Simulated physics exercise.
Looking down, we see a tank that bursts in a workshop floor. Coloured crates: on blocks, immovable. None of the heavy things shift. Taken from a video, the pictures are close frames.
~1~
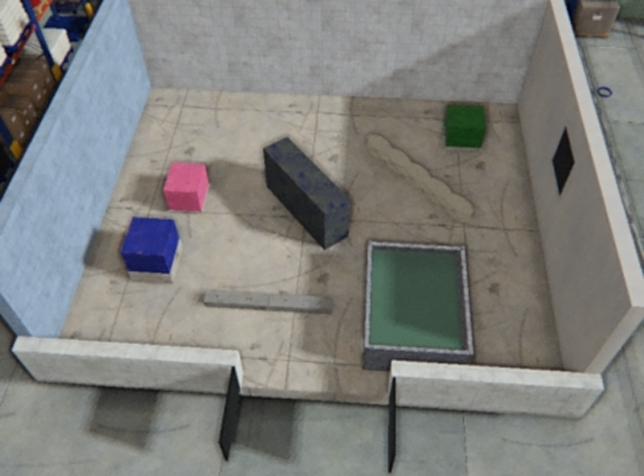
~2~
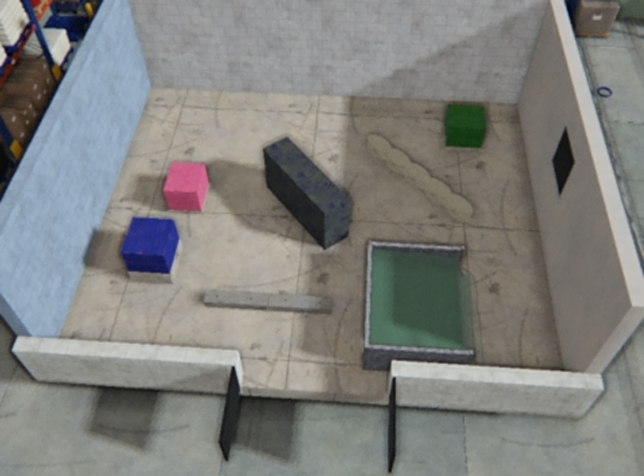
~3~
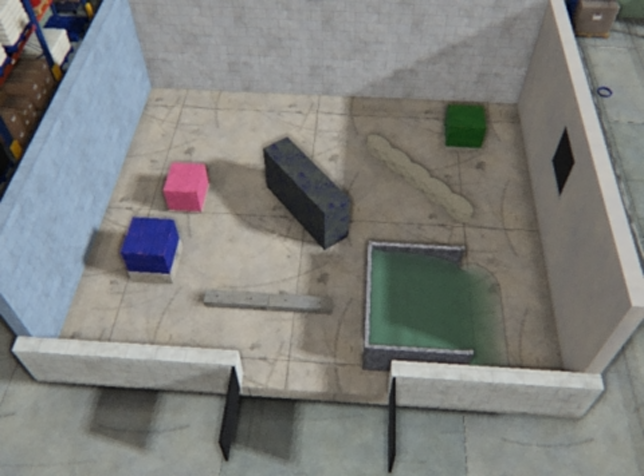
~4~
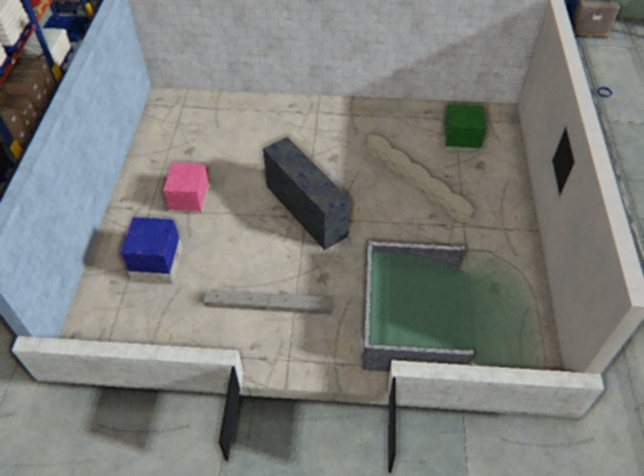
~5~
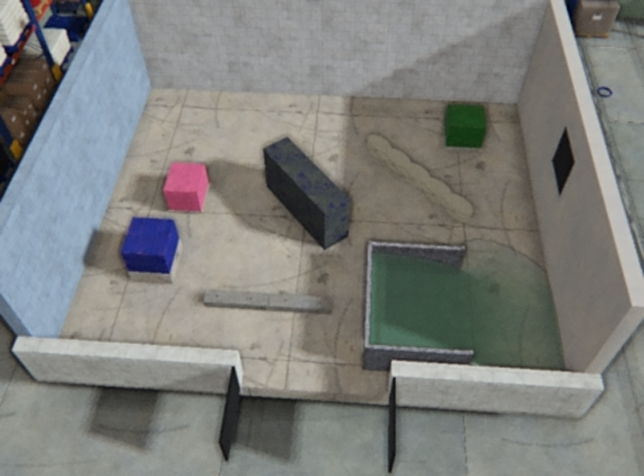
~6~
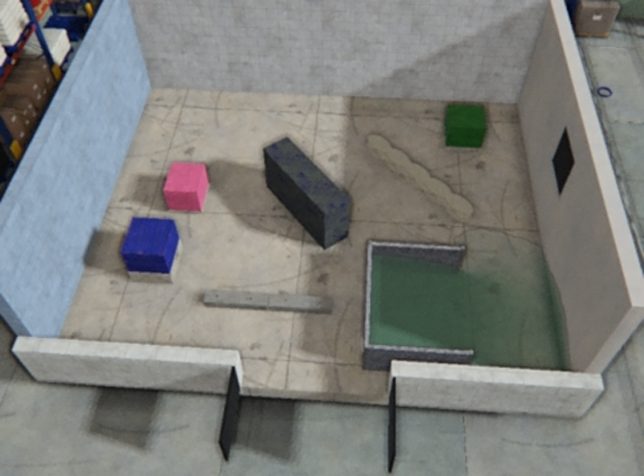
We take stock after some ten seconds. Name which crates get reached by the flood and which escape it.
My prediction: The green crate is reached; the blue crate is never reached; the pink crate is never reached.
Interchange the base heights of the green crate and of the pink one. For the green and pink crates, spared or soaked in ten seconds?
First the green, which goes under; then the pink, which stays clear.
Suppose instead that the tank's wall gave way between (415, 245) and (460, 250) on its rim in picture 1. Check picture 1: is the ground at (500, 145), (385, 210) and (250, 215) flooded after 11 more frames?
Point one: Reached. Point two: Reached. Point three: Not reached.
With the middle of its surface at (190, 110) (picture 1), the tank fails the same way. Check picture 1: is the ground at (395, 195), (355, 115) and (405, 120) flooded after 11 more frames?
As listed: Awash, covered, covered.
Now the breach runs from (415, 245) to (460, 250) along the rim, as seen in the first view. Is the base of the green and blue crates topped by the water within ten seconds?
First the green crate: It is never reached; then the blue crate: It is never reached.
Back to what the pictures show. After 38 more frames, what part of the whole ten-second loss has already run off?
About 65 per cent.
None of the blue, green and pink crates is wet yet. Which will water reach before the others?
I'd go with the green-painted one.
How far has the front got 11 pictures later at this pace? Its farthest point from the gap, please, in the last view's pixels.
My guess is roughly (515, 127).
A moment on, water covers 10 % of the floor; the green crate not reached, the blue crate not reached, the pink crate not reached.
Next, water covers 15 % of the floor; the green crate water round its plinth, the blue crate not reached, the pink crate not reached.
Then, water covers 30 % of the floor; the green crate water round its plinth, the blue crate not reached, the pink crate not reached.
Later, water covers 45 % of the floor; the green crate water round its plinth, the blue crate not reached, the pink crate not reached.
In the end, water covers 65 % of the floor; the green crate was topped, the blue crate stayed above the water, the pink crate stayed above the water.
